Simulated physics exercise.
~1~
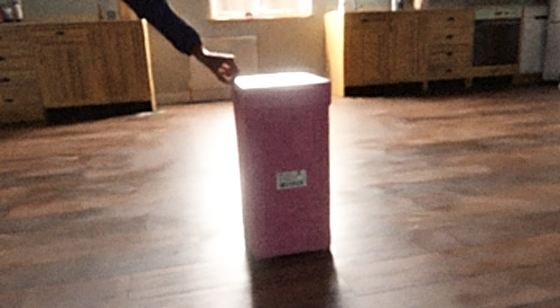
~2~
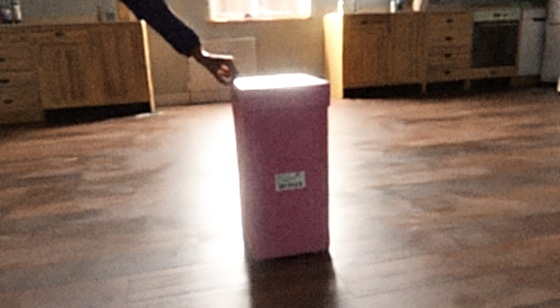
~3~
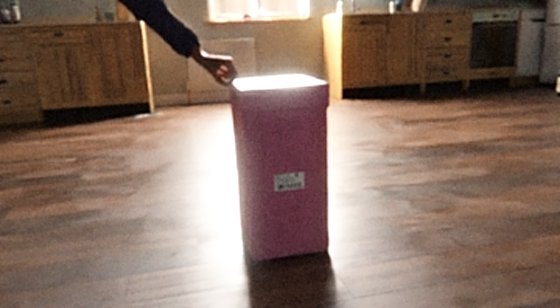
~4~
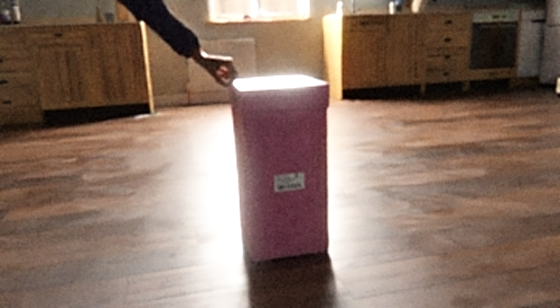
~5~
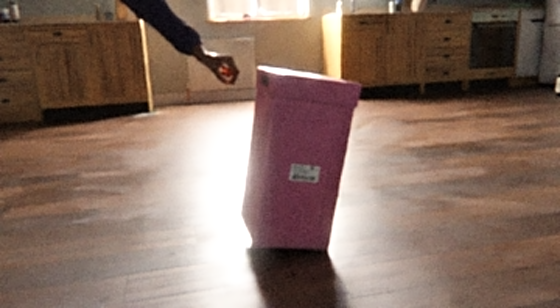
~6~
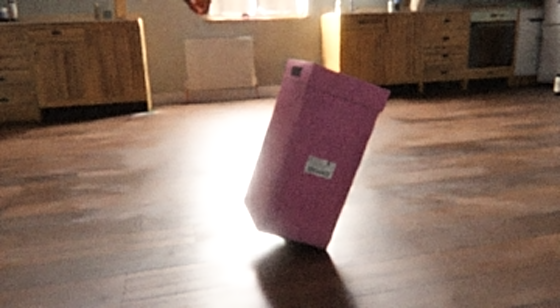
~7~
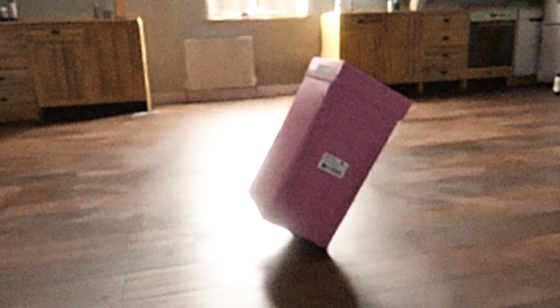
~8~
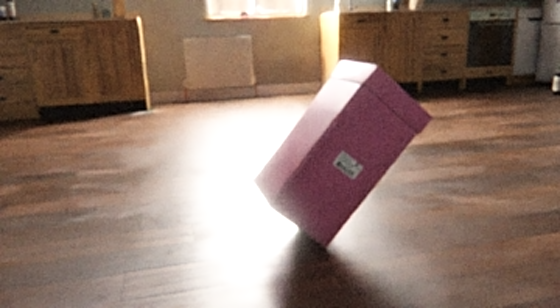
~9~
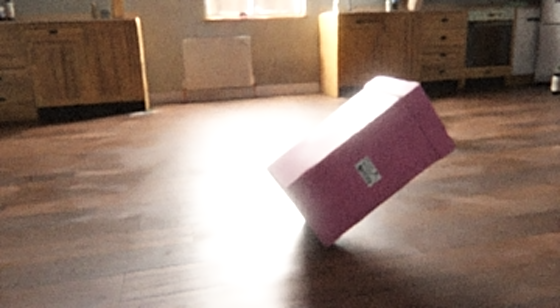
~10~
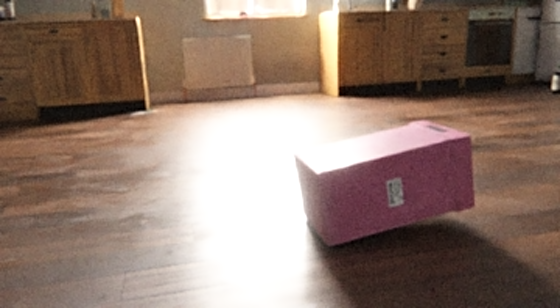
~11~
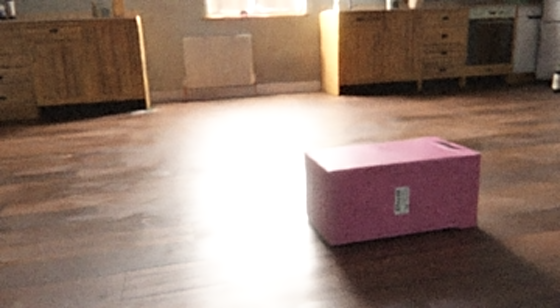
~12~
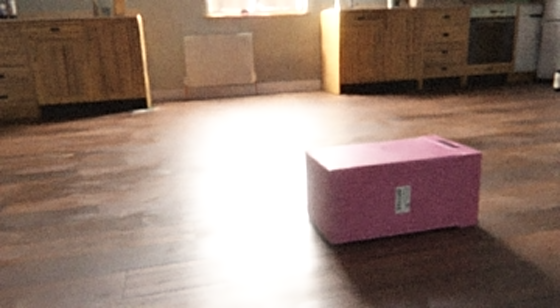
A tall pink tote stands upright on a dark wooden floor in a sunlit kitchen, with a hand reaching in from the left to touch its top edge. After a still moment, the tote starts to lean to the right as the hand lets go and draws back out of view. With nobody touching it, the tote tilts further and further over its lower edge. It drops toward the floor on the right, its base swinging up to face left. It lands on its side and lies still there, beside the bright patch of light.
